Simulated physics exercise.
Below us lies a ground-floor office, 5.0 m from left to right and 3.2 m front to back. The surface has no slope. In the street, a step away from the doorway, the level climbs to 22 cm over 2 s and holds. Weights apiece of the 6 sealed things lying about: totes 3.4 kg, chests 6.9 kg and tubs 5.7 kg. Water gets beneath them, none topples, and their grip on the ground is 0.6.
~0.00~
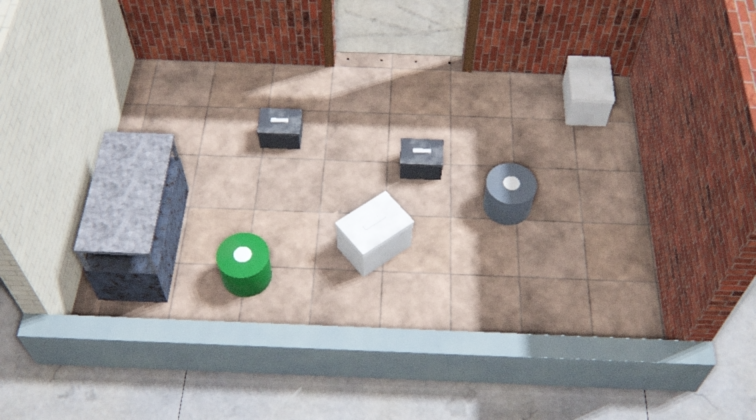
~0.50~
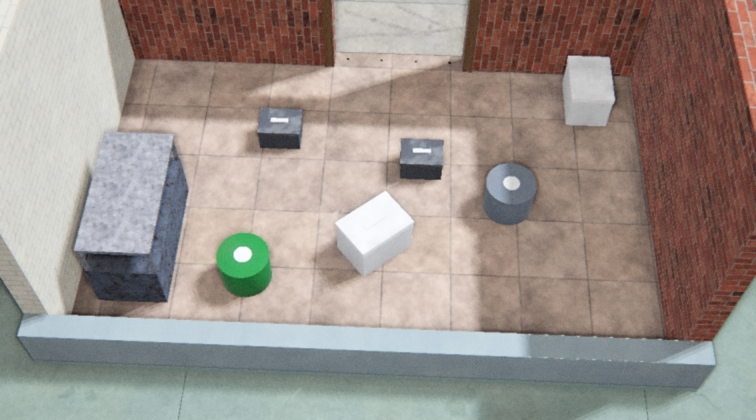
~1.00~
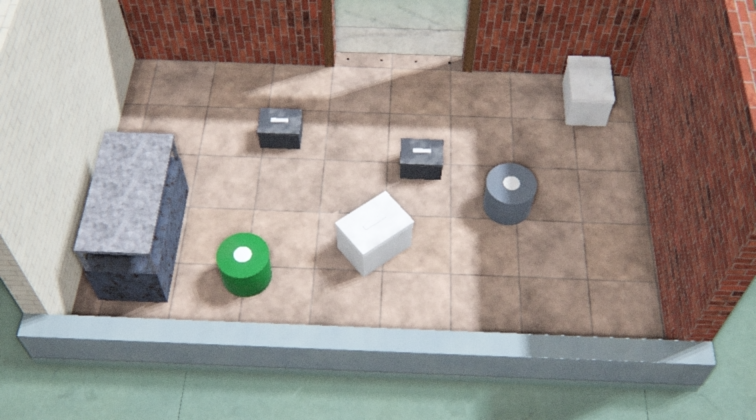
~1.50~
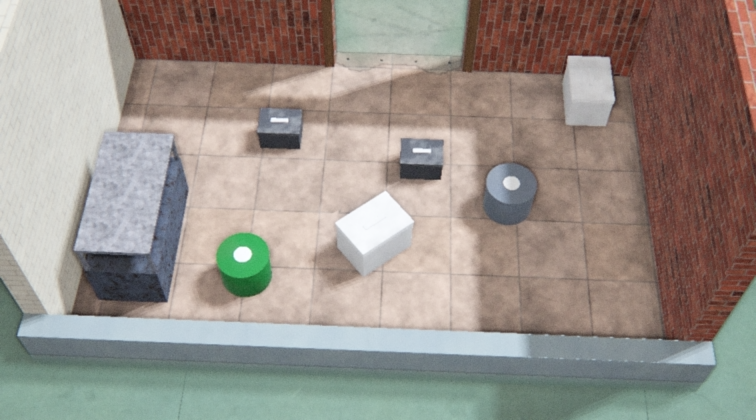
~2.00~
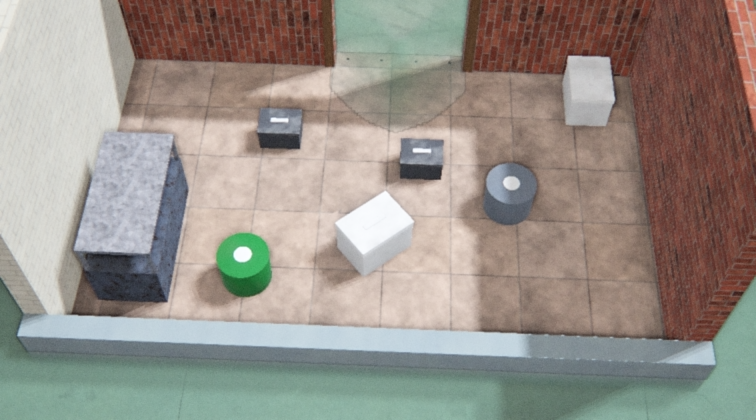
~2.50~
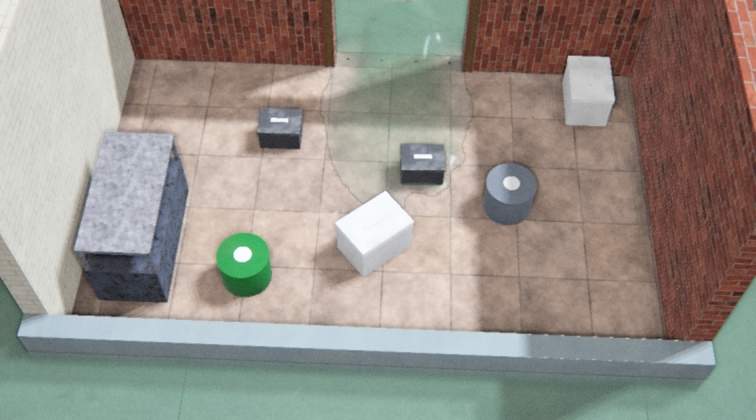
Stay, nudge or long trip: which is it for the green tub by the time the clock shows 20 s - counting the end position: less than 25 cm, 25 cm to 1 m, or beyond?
The green tub slides a little.
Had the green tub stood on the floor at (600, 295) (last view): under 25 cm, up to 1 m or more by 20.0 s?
It ends far away.
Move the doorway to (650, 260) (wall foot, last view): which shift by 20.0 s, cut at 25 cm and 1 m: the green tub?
Then the green tub ends far away.
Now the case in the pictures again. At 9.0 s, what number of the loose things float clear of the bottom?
6 of them.
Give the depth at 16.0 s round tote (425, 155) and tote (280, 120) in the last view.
Roughly 17 and 16 cm.
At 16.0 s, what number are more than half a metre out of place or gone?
By then 6.
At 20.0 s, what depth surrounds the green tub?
Roughly 21 cm.
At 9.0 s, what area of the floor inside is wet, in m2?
Some 15 m2.
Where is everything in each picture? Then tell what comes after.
The green tub at (243, 255) rests on the ground; 0.0 m2 under water; 0 of 6 have shifted, in the first frame.
The green tub at (243, 255) rests on the ground; water covers 0.0 m2; 0 of 6 have shifted, in the second frame.
The green tub at (243, 255), on the bottom; water covers 0.0 m2; 0 of 6 have shifted, in the third frame.
The green tub at (243, 255), on the bottom; 0.0 m2 under water; 0 of 6 have shifted, in the fourth frame.
The green tub at (243, 255) rests on the ground; water covers 0.7 m2; 0 of 6 have shifted, in the fifth frame.
The green tub at (243, 255), on the bottom; 1.9 m2 under water; 1 of 6 have shifted, in the sixth frame.
After 4.0 s the green tub is near (207, 281), 0.4 m from its start, aground; 2 afloat.
After 9.0 s the green tub is near (172, 296), 0.7 m from its start, afloat; 6 afloat.
After 16.0 s the green tub is near (170, 292), 0.7 m from its start, afloat; 6 afloat.
After 20.0 s the green tub is near (184, 271), 0.5 m from its start, afloat; 6 afloat.
